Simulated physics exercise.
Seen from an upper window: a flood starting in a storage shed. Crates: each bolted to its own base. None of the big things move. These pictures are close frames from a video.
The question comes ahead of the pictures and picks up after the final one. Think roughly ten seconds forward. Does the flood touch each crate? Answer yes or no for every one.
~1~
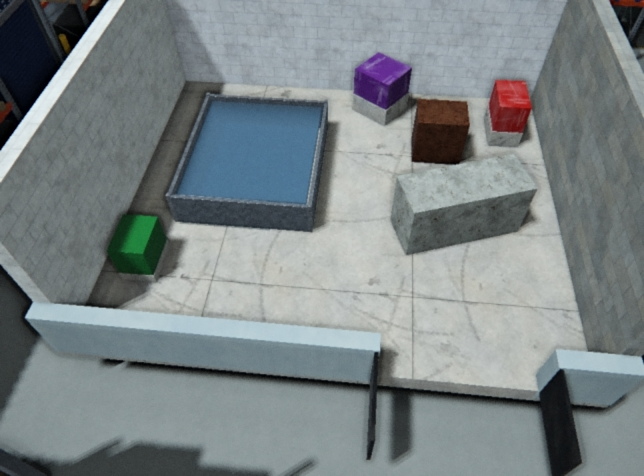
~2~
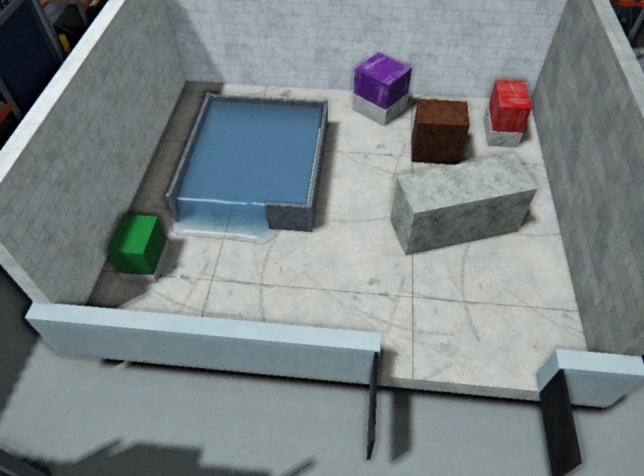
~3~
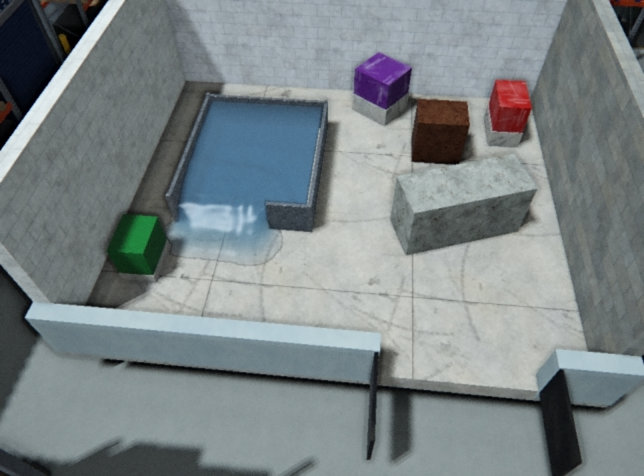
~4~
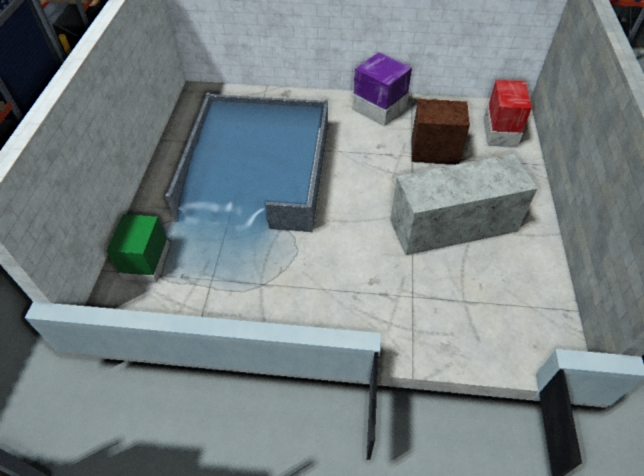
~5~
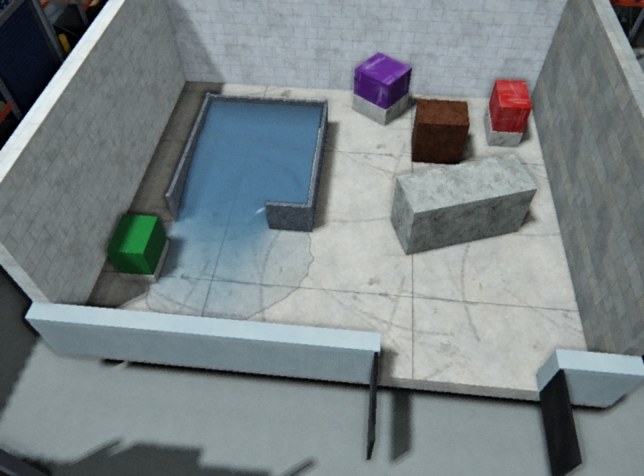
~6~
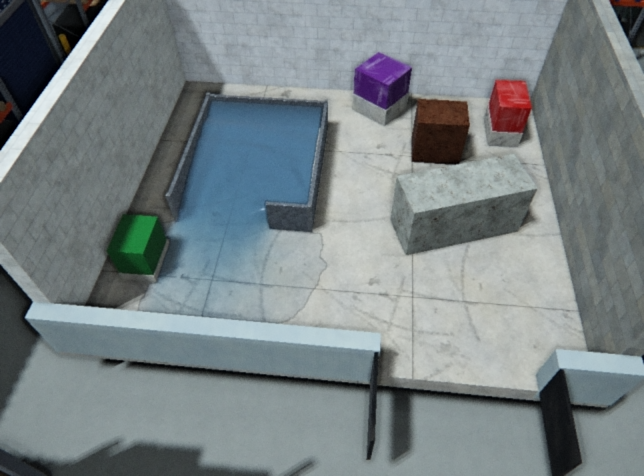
Green crate: Yes; red crate: No; purple crate: No.
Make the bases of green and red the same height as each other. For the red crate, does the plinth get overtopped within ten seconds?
Outcome, red crate: Not reached.
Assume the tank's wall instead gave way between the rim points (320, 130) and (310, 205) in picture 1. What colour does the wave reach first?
The one in purple.
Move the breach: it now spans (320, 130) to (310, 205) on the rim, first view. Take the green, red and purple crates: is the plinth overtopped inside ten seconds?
Here's how it goes: The green crate is left untouched, the red crate is left untouched, and the purple crate is left untouched.
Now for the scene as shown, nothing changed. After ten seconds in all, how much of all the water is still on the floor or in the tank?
92 per cent.
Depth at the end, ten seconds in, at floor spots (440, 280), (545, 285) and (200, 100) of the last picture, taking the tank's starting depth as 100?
About 14, 20 and 16 per cent.
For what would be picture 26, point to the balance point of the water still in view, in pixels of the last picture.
I reckon somewhere around (245, 233).
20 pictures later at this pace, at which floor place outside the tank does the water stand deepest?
Somewhere around pixel (75, 330).
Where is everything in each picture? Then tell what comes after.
The first frame shows still water in the tank at (254, 149).
In the second frame, the front is at (271, 234), out from the gap at (223, 215).
In the third frame, the front is at (276, 246), out from the gap at (223, 217).
In the fourth frame, the front is at (261, 280), out from the gap at (223, 217).
In the fifth frame, the front is at a hidden place, out from the gap at (223, 218).
In the sixth frame, the front is at a hidden place, out from the gap at (223, 217).
A moment on, water covers 20 % of the floor; the green crate water round its plinth, the red crate not reached, the purple crate not reached.
Next, water covers 25 % of the floor; the green crate water round its plinth, the red crate not reached, the purple crate not reached.
Then, water covers 55 % of the floor; the green crate water round its plinth, the red crate not reached, the purple crate not reached.
Later, water covers 80 % of the floor; the green crate water round its plinth, the red crate water round its plinth, the purple crate water round its plinth.
In the end, water covers 100 % of the floor; the green crate was topped, the red crate stayed above the water, the purple crate stayed above the water.
